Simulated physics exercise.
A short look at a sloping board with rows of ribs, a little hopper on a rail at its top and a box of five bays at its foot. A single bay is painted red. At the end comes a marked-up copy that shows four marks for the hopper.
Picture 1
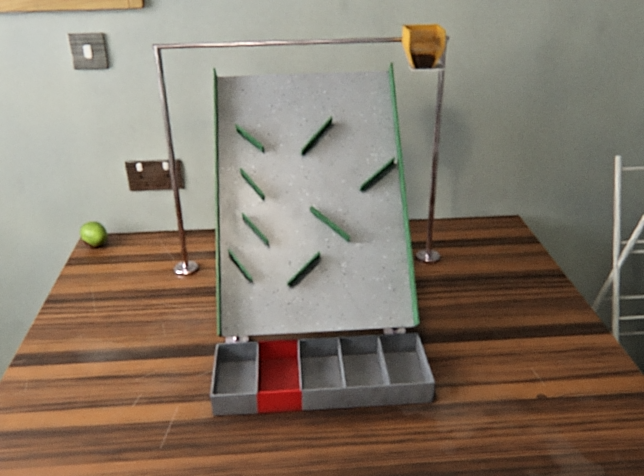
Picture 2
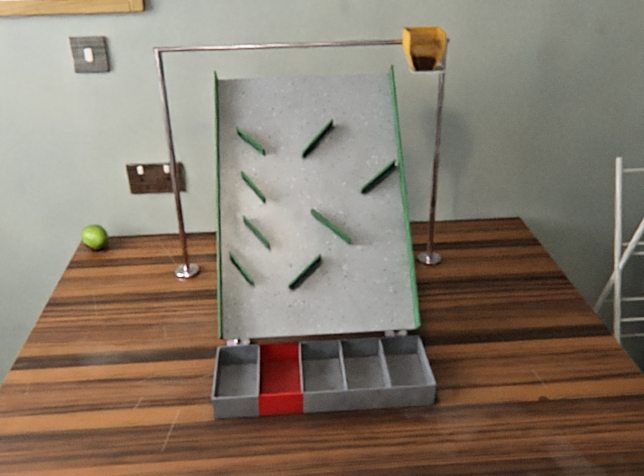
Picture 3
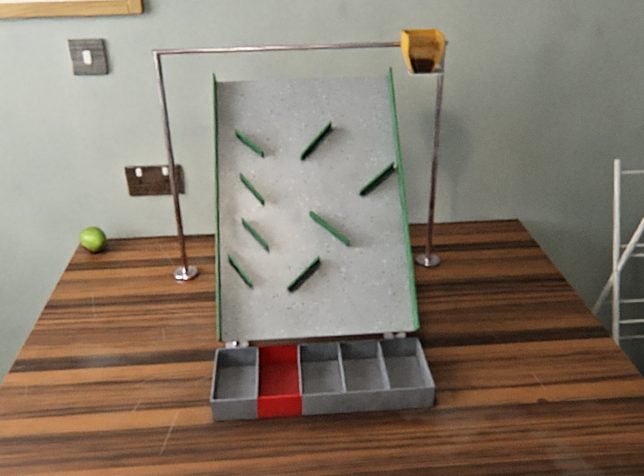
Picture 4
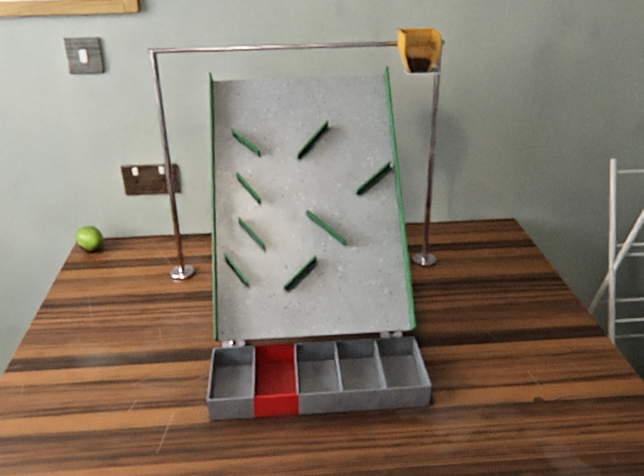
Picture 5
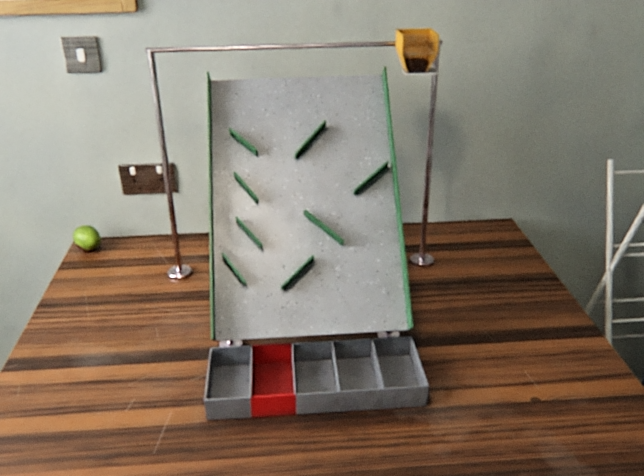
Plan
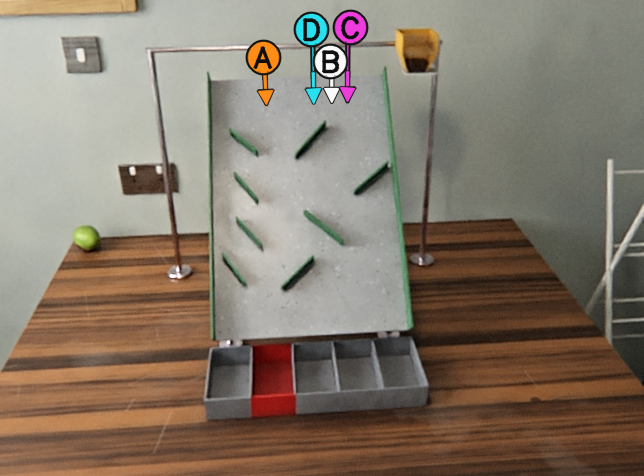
The clip opens on a sloping grey board with green ribs on a striped wooden table, a yellow hopper on a metal rail at its upper right. Below sit five bays, the second from left red. The view shifts very slightly, but nothing in the scene visibly moves.
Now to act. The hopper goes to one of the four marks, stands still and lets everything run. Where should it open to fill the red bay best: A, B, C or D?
It is D.
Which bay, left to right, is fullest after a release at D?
It is the second one.
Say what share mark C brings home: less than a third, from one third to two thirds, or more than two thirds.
Less than a third.
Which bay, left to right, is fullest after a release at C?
It is the fifth one.
On the marked copy, mark A meets the board at (266, 99); mark B meets the board at (331, 97); mark C meets the board at (347, 96); mark D meets the board at (313, 98).
With A, roughly a quarter in the red bay, roughly half in other bays, roughly a third outside the box.
With B, just a few in the red bay, roughly a third in other bays, roughly two thirds outside the box.
With C, not one piece in the red bay, roughly half in other bays, roughly half outside the box.
With D, roughly a third in the red bay, about a tenth in other bays, roughly half outside the box.
